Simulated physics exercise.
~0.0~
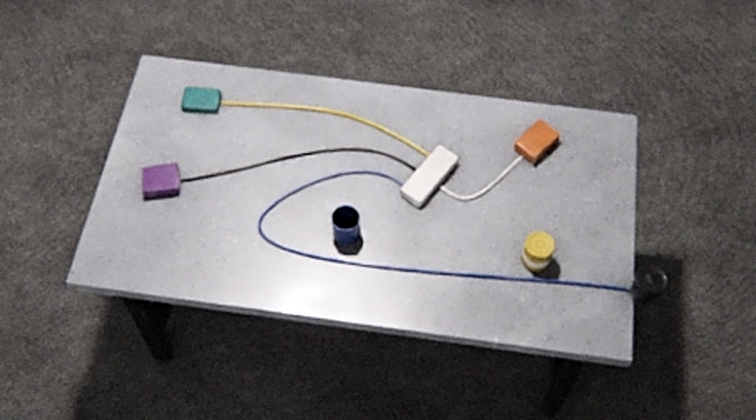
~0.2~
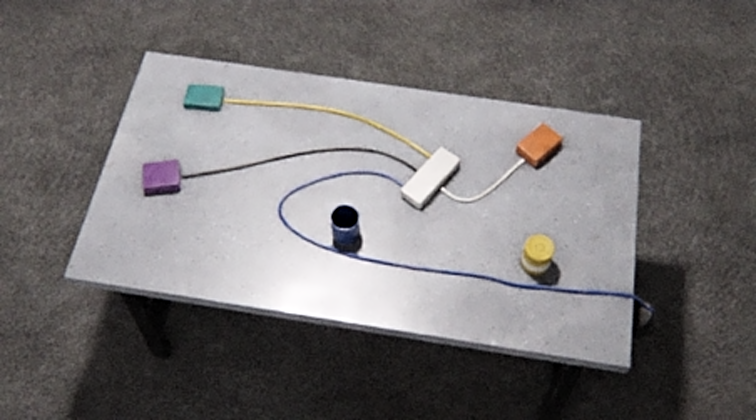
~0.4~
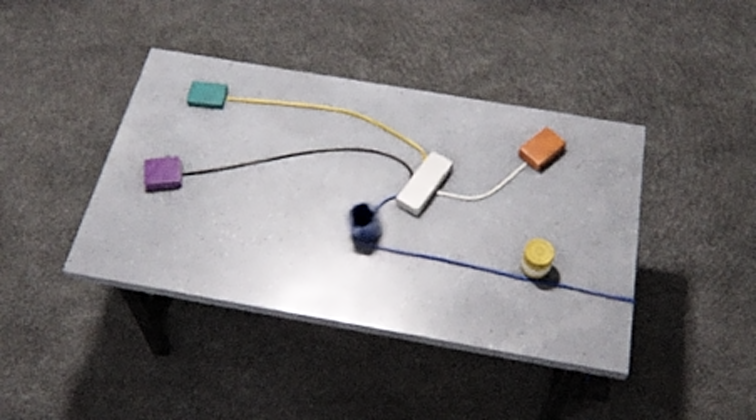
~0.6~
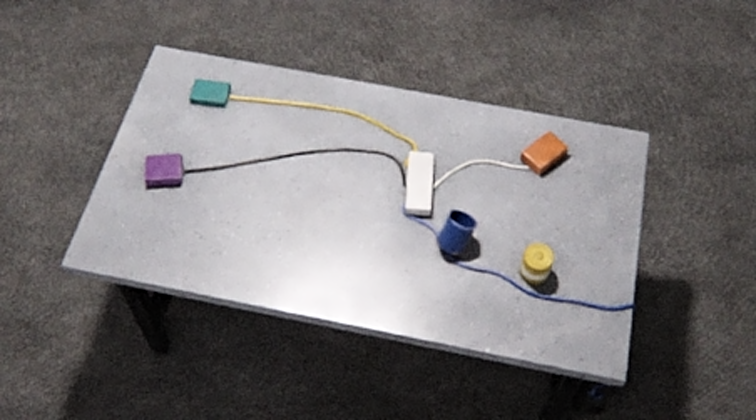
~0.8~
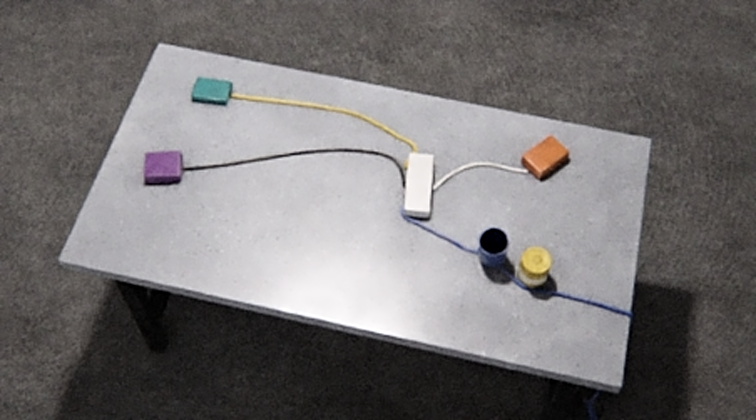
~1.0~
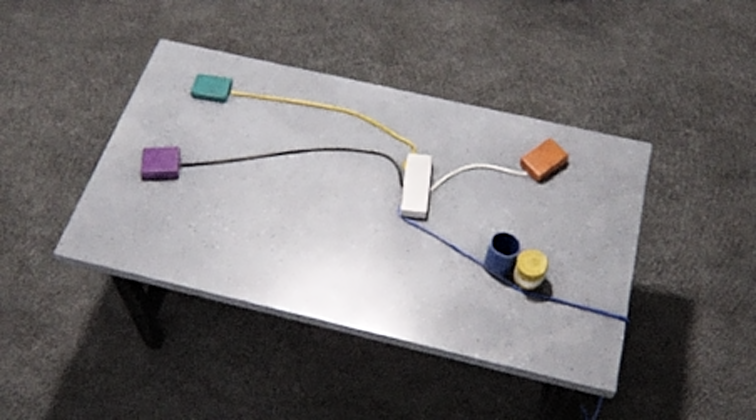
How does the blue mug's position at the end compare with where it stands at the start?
At the start the blue mug stands near the middle of the table, inside the loop of the blue cable and well to the left of the yellow tin. By the end it is farther right and slightly nearer the front edge, right beside the tin's left side.
